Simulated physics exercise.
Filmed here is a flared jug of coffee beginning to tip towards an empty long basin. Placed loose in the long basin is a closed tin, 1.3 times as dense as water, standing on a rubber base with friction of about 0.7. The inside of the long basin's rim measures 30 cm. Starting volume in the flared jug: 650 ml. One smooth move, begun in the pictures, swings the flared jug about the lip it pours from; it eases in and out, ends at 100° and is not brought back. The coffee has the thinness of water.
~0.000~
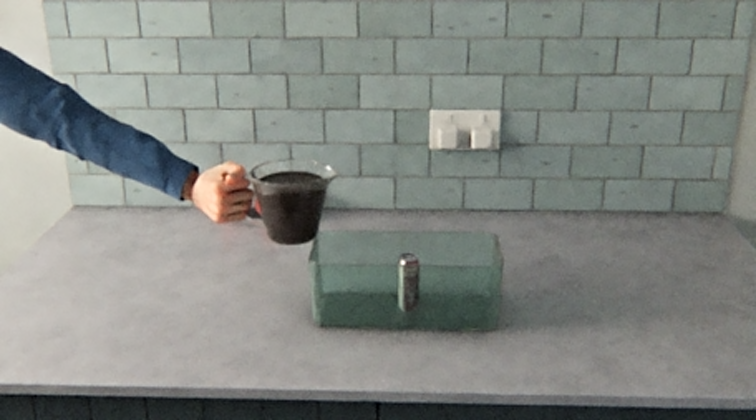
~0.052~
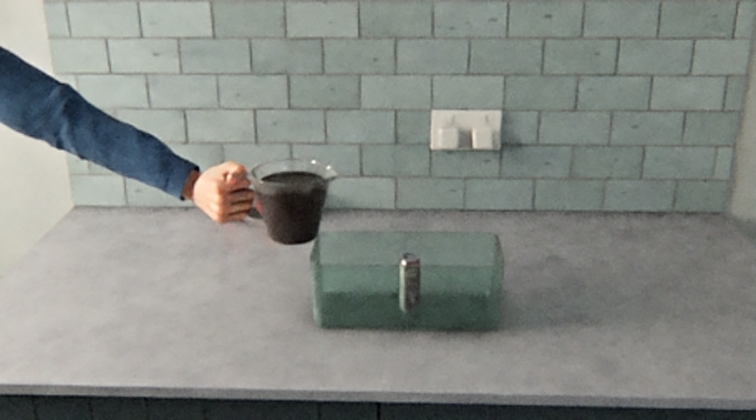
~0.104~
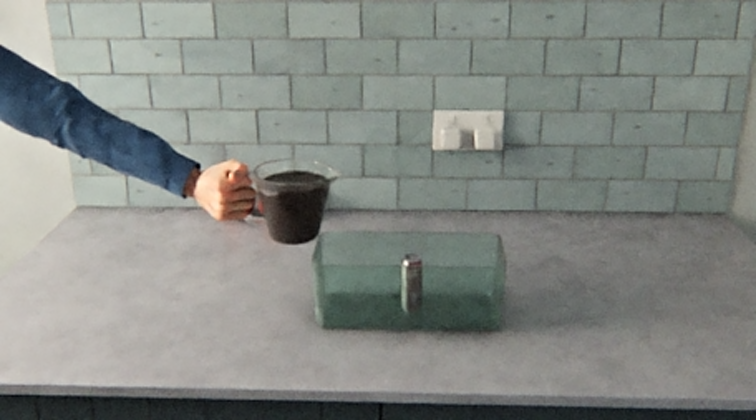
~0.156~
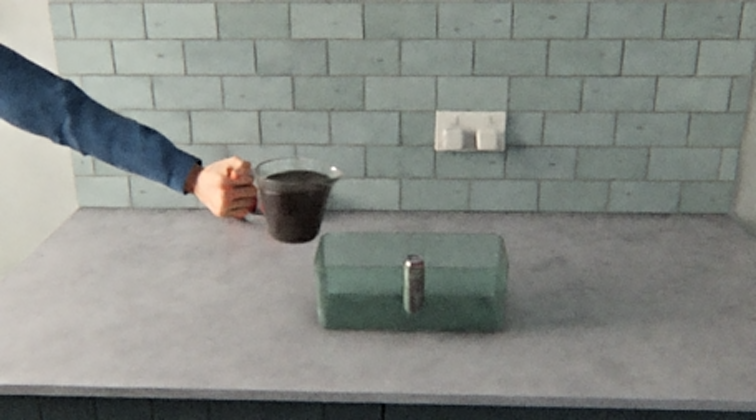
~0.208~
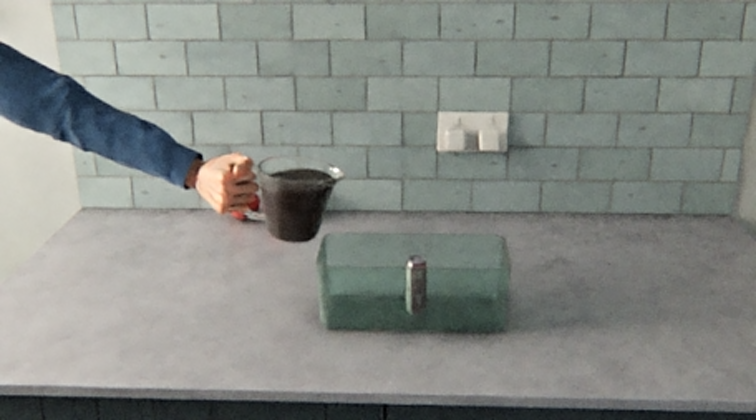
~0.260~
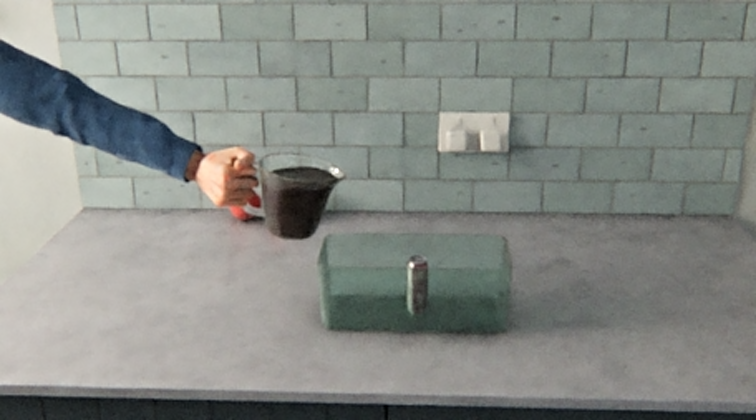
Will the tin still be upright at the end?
It will be floored.
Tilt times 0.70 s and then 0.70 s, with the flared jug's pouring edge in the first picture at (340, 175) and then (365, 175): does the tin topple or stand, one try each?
Trial 1 - tin tips; trial 2 - tin stays standing.
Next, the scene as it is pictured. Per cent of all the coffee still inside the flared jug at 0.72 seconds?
Roughly 76 %.
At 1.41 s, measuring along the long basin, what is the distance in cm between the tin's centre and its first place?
The tin has gone some 8 cm.
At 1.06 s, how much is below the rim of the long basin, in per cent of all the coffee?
About 54 %.
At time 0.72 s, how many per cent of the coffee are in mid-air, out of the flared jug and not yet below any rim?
My guess is roughly 18 %.
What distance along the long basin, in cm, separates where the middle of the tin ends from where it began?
Roughly 8.5 cm.
After 0.72 s the tilt is 59° and 76 per cent is still to pour; the tin stands where it began.
After 1.06 s the tilt is 92° and 19 per cent is still to pour; the tin leans 23°.
After 1.41 s the tilt is 100° and 0 per cent is still to pour; the tin lies on its side.
After 1.80 s the tilt is 100° and 0 per cent is still to pour; the tin lies on its side.
In the end the tin lies on its side.
